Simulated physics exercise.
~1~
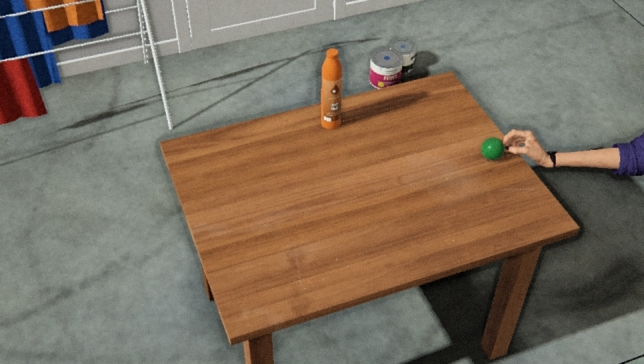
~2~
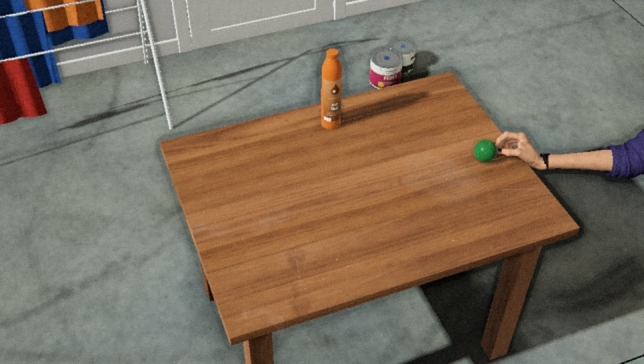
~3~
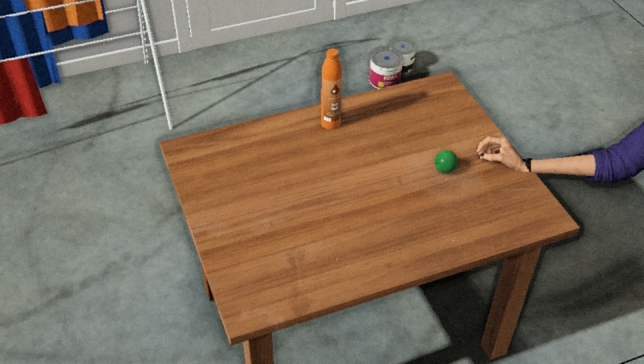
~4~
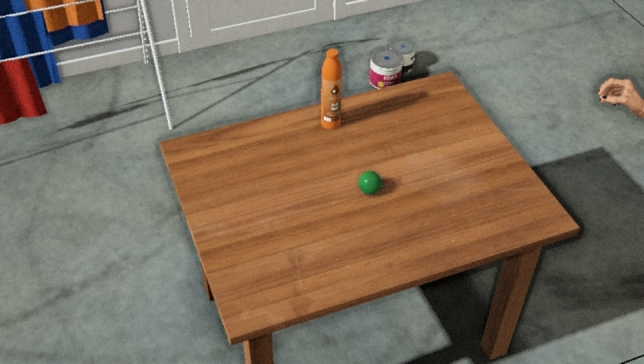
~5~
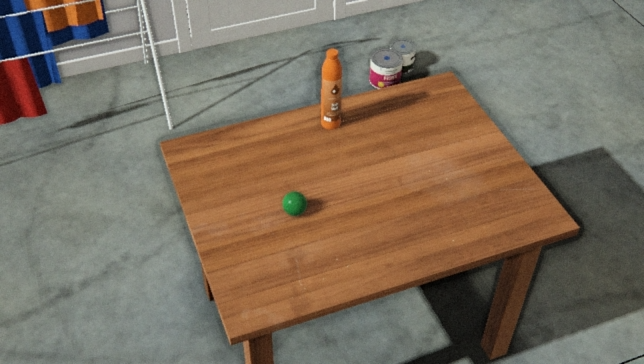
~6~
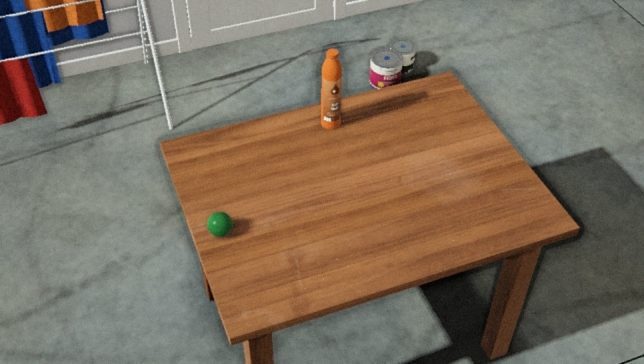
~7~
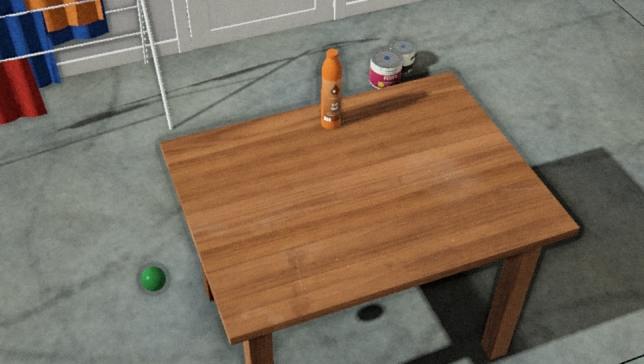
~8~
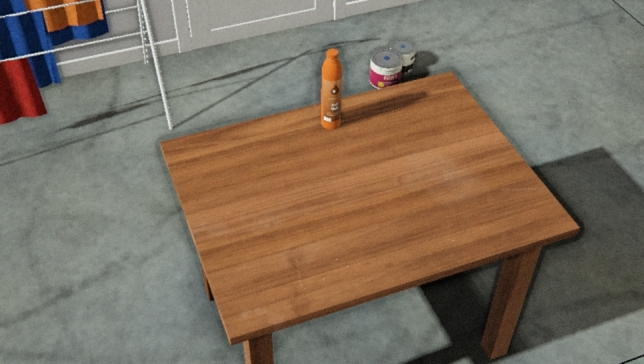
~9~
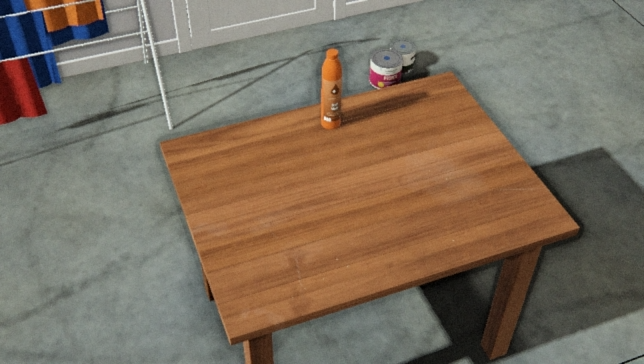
The video shows a hand pushing a small green apple leftward across a wooden table and then withdrawing, while an orange bottle stays standing near the far edge. The apple keeps moving, drops off the left side, and disappears from view, leaving the bottle in place.
